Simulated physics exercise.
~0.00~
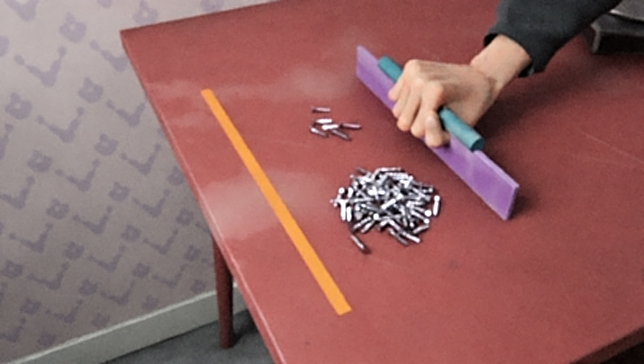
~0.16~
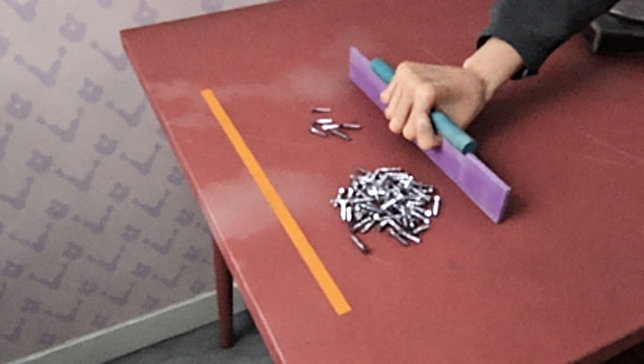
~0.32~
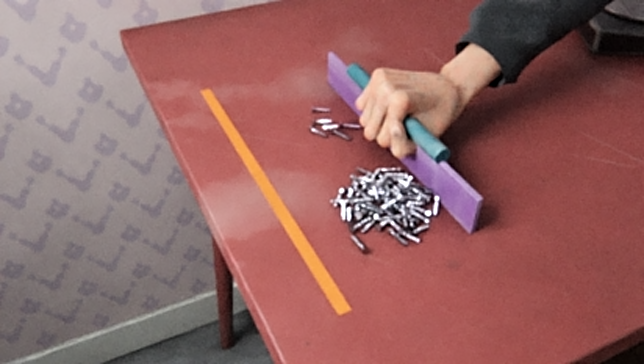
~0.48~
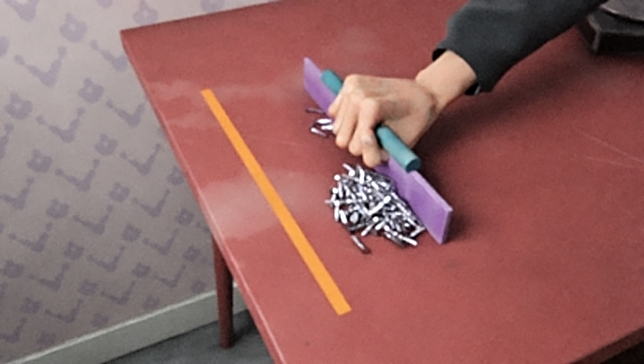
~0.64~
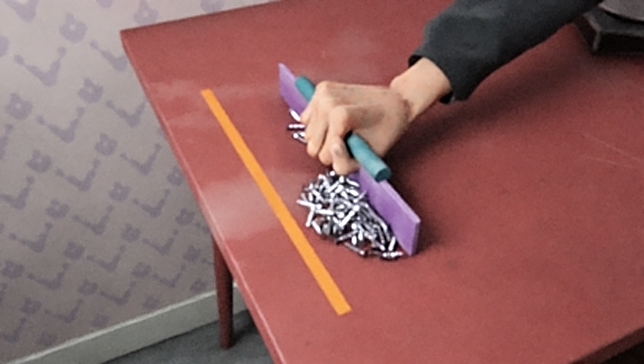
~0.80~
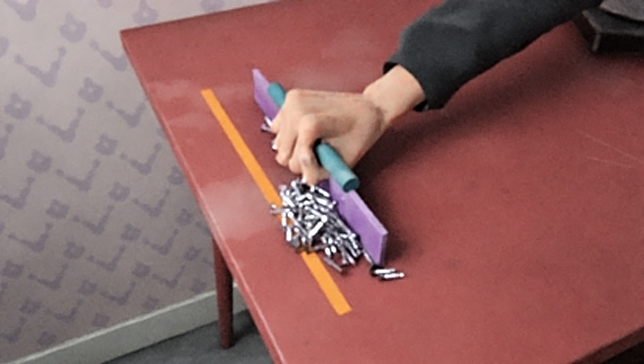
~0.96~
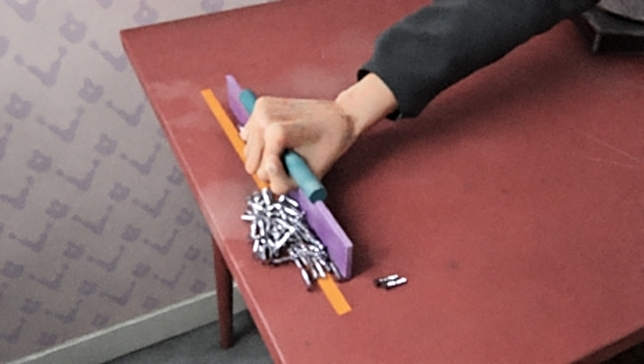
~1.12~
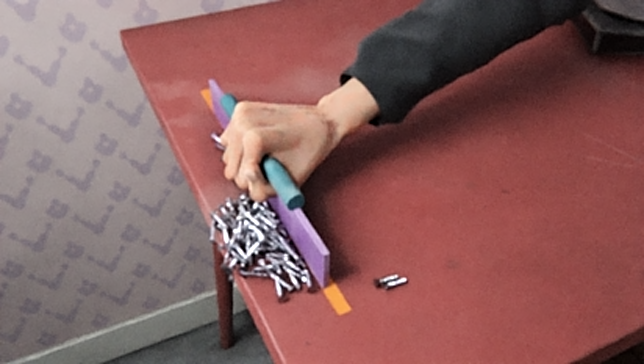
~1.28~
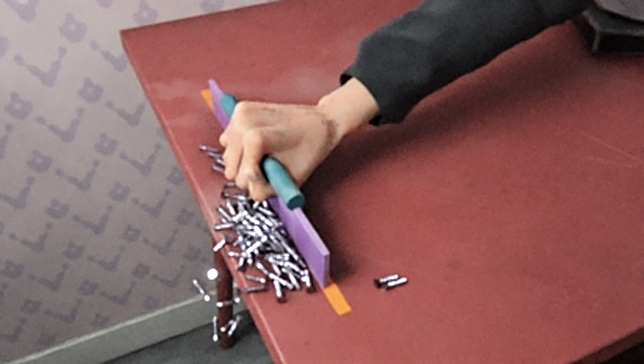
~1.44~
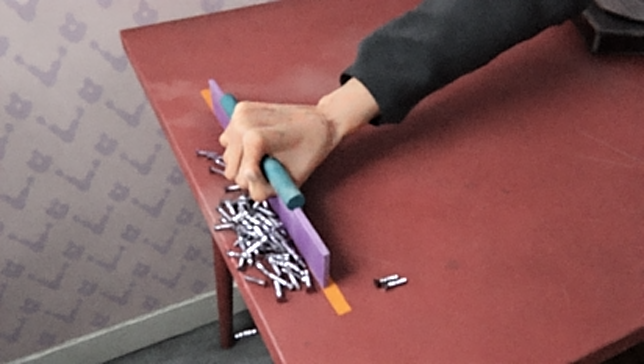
A hand pushed two piles of small metallic pieces left across a red table with a purple scraper, leaving a few behind. It stopped at the orange tape, and some pieces from the bigger, nearer pile spilled off while the rest stayed.
